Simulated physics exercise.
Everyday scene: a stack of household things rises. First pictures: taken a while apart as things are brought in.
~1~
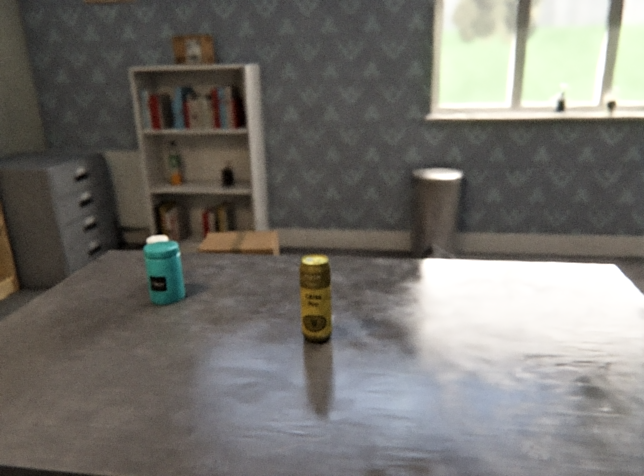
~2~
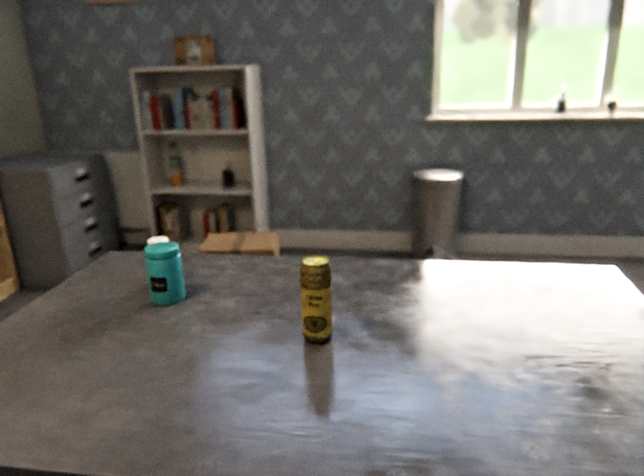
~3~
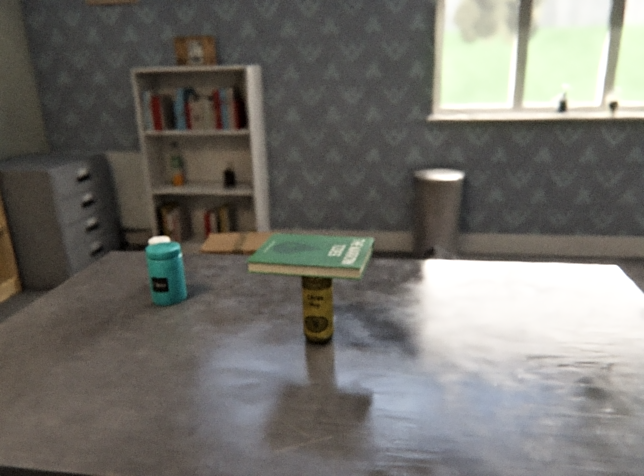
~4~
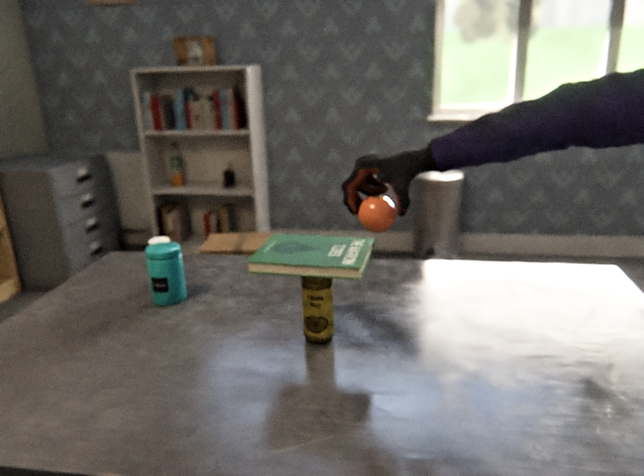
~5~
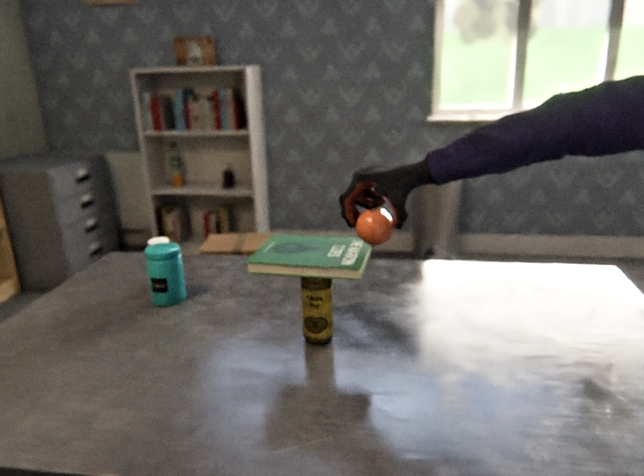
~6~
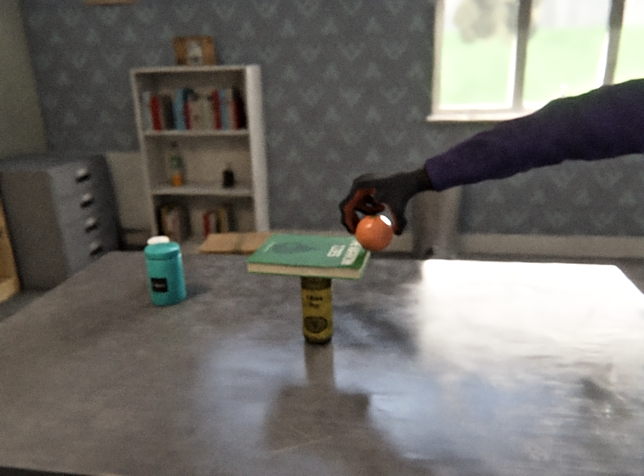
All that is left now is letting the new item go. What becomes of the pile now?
It doesn't stay put.
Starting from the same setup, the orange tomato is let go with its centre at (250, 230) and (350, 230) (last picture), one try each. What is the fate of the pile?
Lab note - try 1: Collapse; try 2: No collapse.
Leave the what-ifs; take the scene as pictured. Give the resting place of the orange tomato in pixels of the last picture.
Around (407, 328).
Then, 0.40 s later than the last frame, orange tomato now fallen.
Then, 0.50 s later than the last frame, things are still on the move.
When it is over, fallen, orange tomato; the other 4 as before. End places, in pixels of the last picture, orange tomato near (407, 328). The pile gives way.
